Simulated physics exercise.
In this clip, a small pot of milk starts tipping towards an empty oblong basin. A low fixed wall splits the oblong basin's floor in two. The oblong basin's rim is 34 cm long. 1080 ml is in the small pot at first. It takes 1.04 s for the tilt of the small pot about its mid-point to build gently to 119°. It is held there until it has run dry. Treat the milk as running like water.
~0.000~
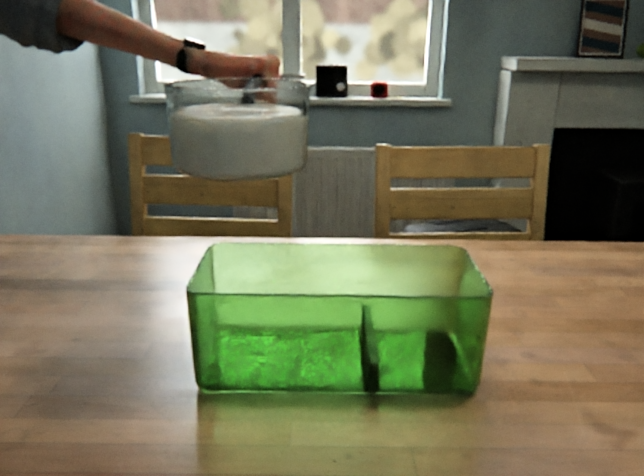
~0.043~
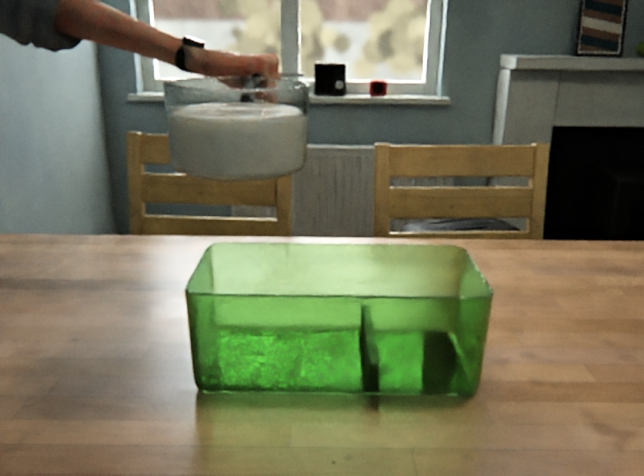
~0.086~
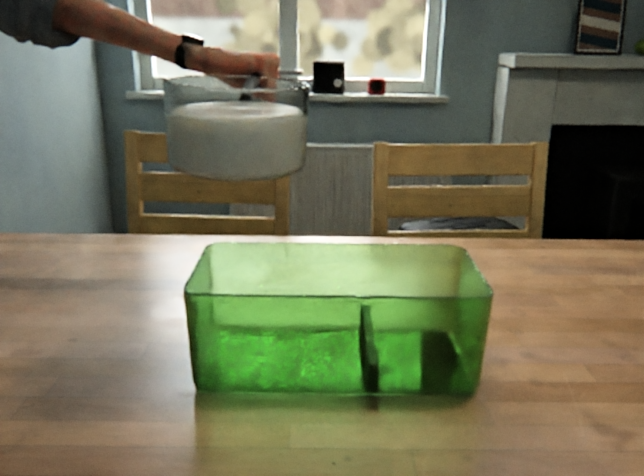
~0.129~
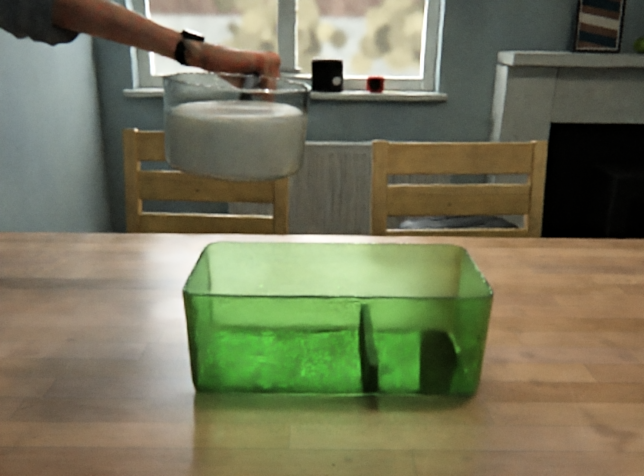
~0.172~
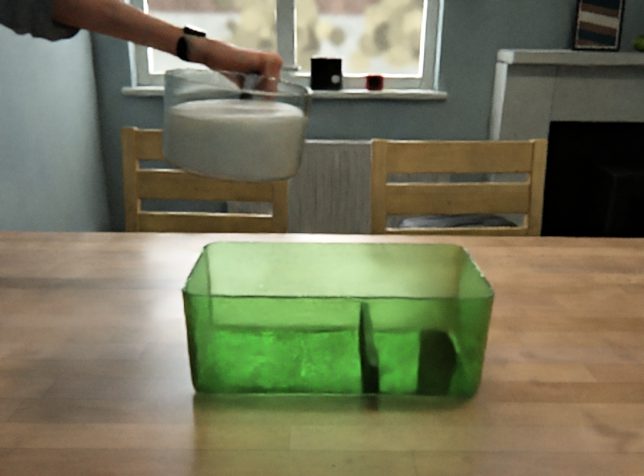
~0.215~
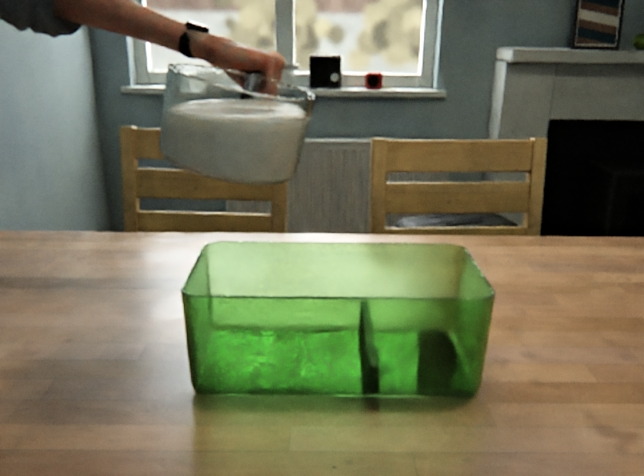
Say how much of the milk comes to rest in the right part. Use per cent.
About 40 per cent comes to rest there.
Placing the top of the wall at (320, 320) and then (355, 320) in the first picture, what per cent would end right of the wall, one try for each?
Try 1: 80 %; try 2: 55 %.
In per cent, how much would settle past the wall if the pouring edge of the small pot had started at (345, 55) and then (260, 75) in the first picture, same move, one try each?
Result: 60 per cent, then 15 per cent.
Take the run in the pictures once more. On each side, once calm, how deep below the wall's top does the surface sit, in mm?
Near 18 mm for the left and near 14 mm for the right.
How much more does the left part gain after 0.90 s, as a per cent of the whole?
Roughly 20 percent.
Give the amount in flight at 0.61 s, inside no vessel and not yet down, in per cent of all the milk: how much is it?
Near 32 per cent of it all.
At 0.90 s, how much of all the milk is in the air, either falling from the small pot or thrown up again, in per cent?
Estimated airborne part: Roughly 12 per cent.
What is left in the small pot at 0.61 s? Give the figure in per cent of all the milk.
Still held: Roughly 64 % of the total.
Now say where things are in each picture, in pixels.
Tilt 0°; pouring edge (308, 86); surface from (173, 111) to (306, 112); the oblong basin's rim runs from (198, 267) to (478, 270); the wall's top is at (370, 332), in the first frame.
Tilt 1°; pouring edge (308, 87); surface from (172, 110) to (306, 112), in the second frame.
Tilt 2°; pouring edge (308, 88); surface from (171, 109) to (305, 111), in the third frame.
Tilt 4°; pouring edge (310, 90); surface from (170, 108) to (305, 112), in the fourth frame.
Tilt 8°; pouring edge (311, 94); surface from (170, 108) to (306, 112), in the fifth frame.
Tilt 12°; pouring edge (313, 99); surface from (169, 106) to (308, 112), in the sixth frame.
Then, 0.61 s in, the tilt is 76° and 63 per cent is still to pour, 4 is left of the wall and 1 right of it.
Then, 0.90 s in, the tilt is 114° and 9 per cent is still to pour, 39 is left of the wall and 40 right of it.
Then, 1.21 s in, the tilt is 119° and 0 per cent is still to pour, 59 is left of the wall and 39 right of it.
Then, 1.54 s in, the tilt is 119° and 0 per cent is still to pour, 59 is left of the wall and 40 right of it.
Finally, 59 per cent lies left of the wall, 40 right of it and 2 outside.
